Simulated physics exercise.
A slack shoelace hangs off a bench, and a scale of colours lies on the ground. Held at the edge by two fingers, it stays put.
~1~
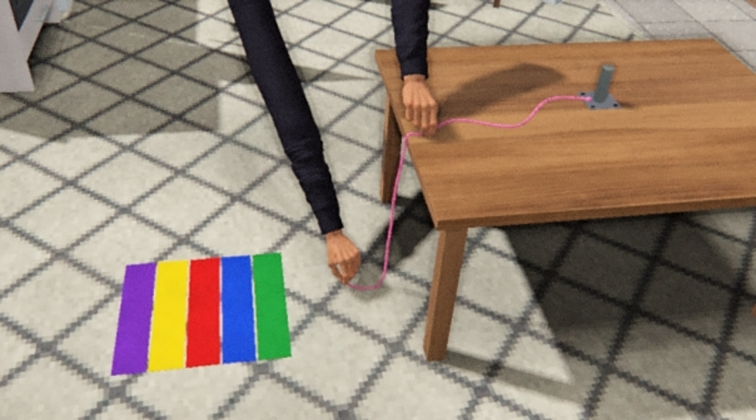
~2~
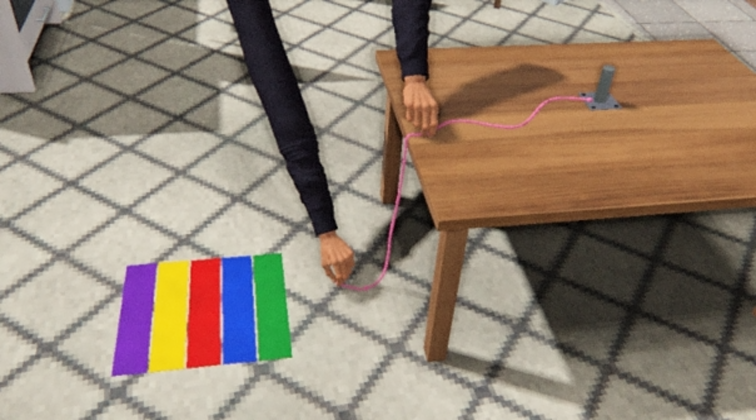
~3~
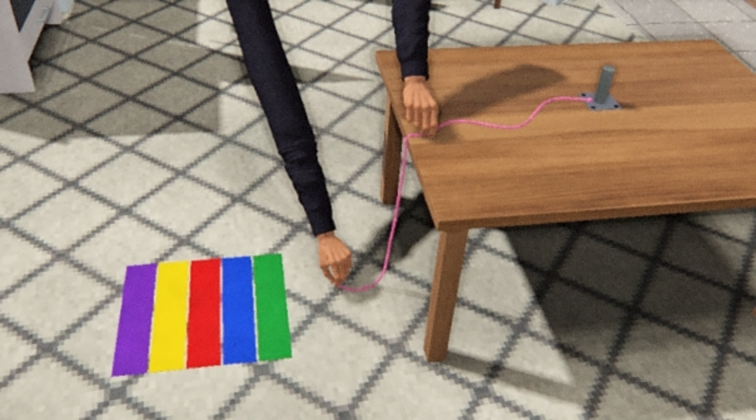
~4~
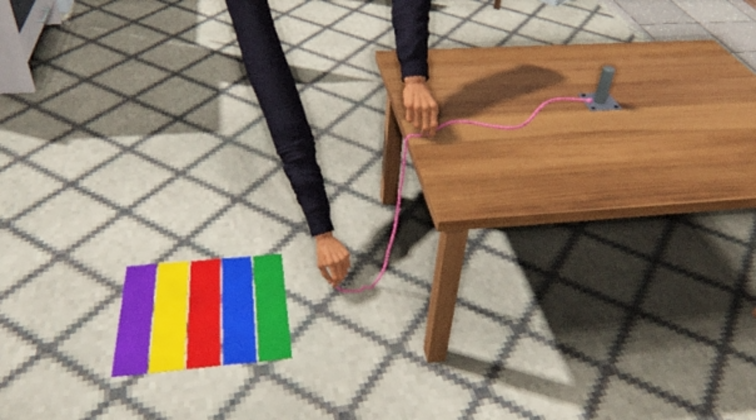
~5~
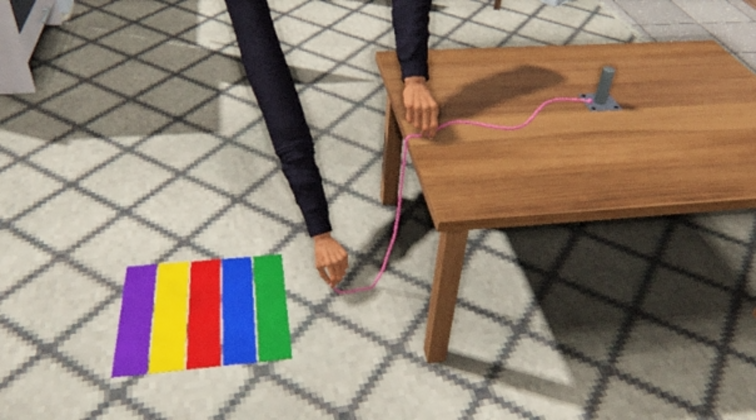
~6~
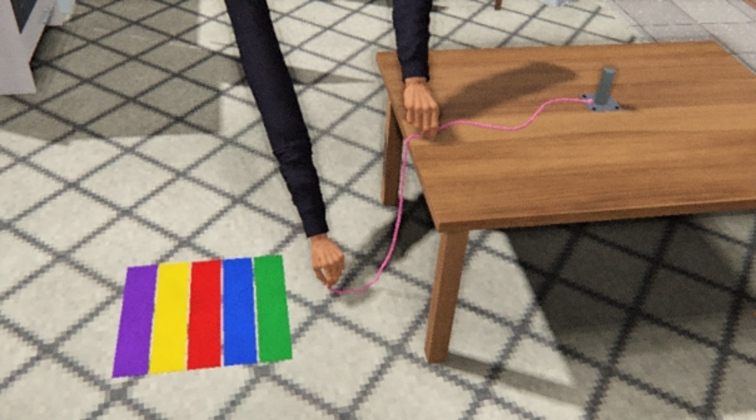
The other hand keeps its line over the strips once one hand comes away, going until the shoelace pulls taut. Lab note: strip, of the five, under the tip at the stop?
Red.
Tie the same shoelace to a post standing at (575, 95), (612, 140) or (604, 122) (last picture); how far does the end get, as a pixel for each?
Places per try: (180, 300); (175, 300); (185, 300).
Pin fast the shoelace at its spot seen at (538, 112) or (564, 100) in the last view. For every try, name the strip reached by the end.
The first place gives red, the second gives red.
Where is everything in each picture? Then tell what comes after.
End (343, 281); green (274, 338); blue (238, 341); red (204, 345); yellow (167, 348); purple (131, 352), in the first frame.
End (337, 282); shoelace through (556, 99) (521, 126) (445, 124) (404, 165) (393, 222) (383, 275), in the second frame.
End (335, 283), in the third frame.
End (333, 283); shoelace through (556, 100) (521, 126) (445, 125) (404, 166) (396, 223) (380, 276), in the fourth frame.
End (331, 284), in the fifth frame.
End (327, 285); shoelace through (557, 101) (521, 128) (446, 126) (404, 167) (398, 224) (378, 276), in the sixth frame.
A little later, end near (259, 291); over green.
Next, end near (222, 294); over blue.
When it is tight, end near (200, 296); over red. The end stops over the red strip.
